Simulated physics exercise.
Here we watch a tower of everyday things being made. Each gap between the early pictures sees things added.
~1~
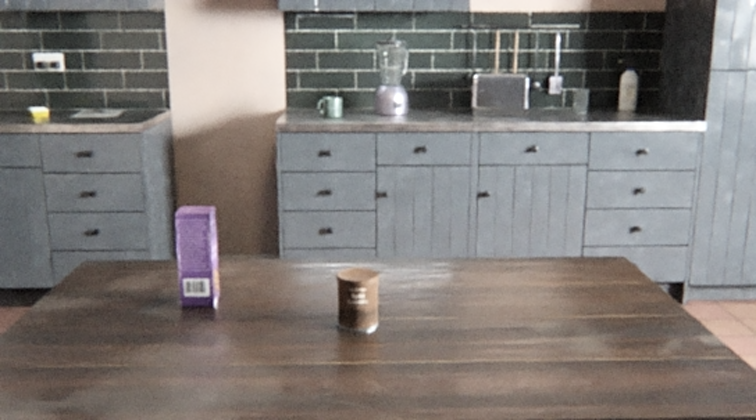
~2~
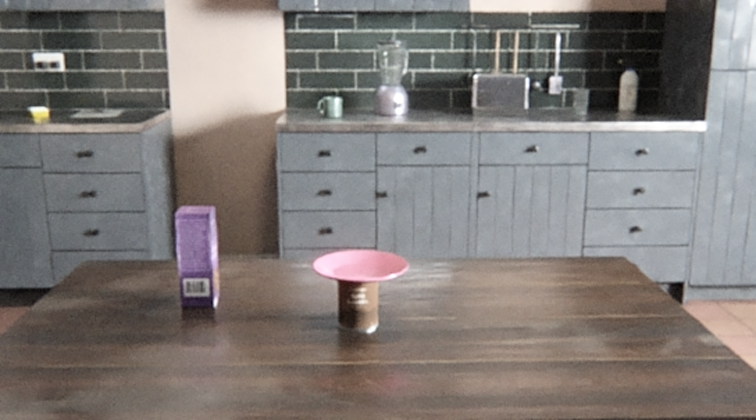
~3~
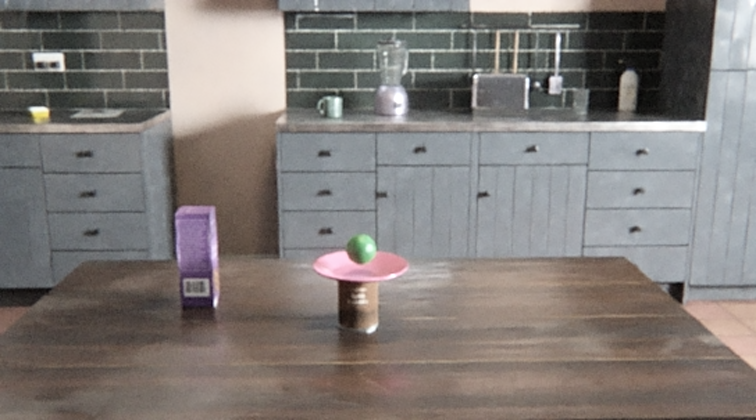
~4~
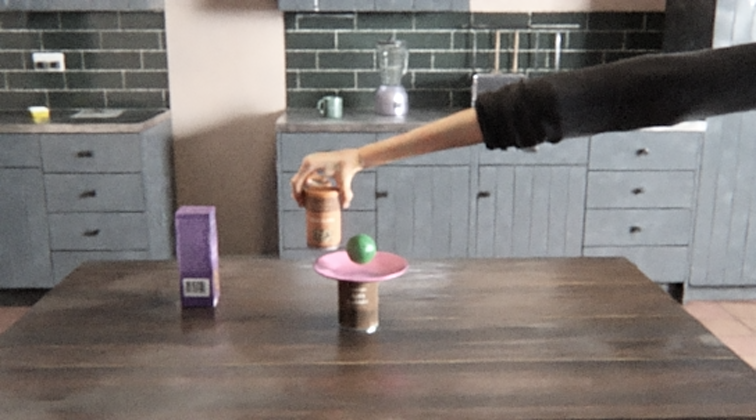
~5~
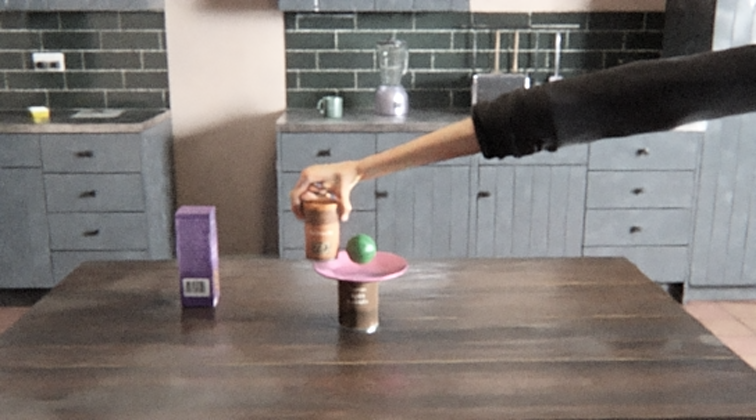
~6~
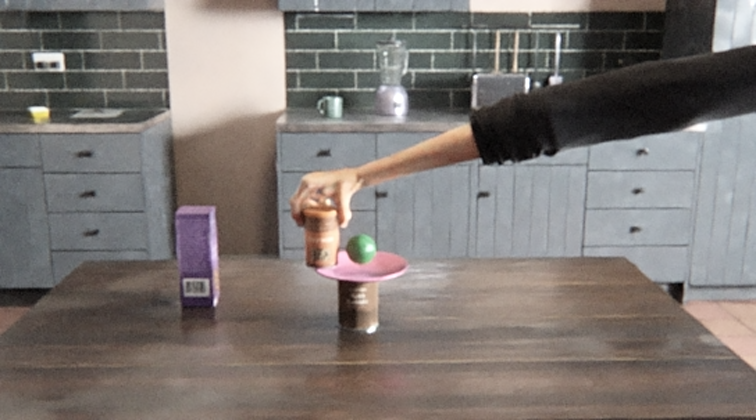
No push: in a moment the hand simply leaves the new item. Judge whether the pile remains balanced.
The pile does remain balanced.
Then, 0.20 s after the last picture, nothing has stirred.
Then, 0.40 s after the last picture, orange tin resting near (322, 237).
At rest, all 5 in place. Seen from the same camera at the end, orange tin near (322, 237). The pile stays up.
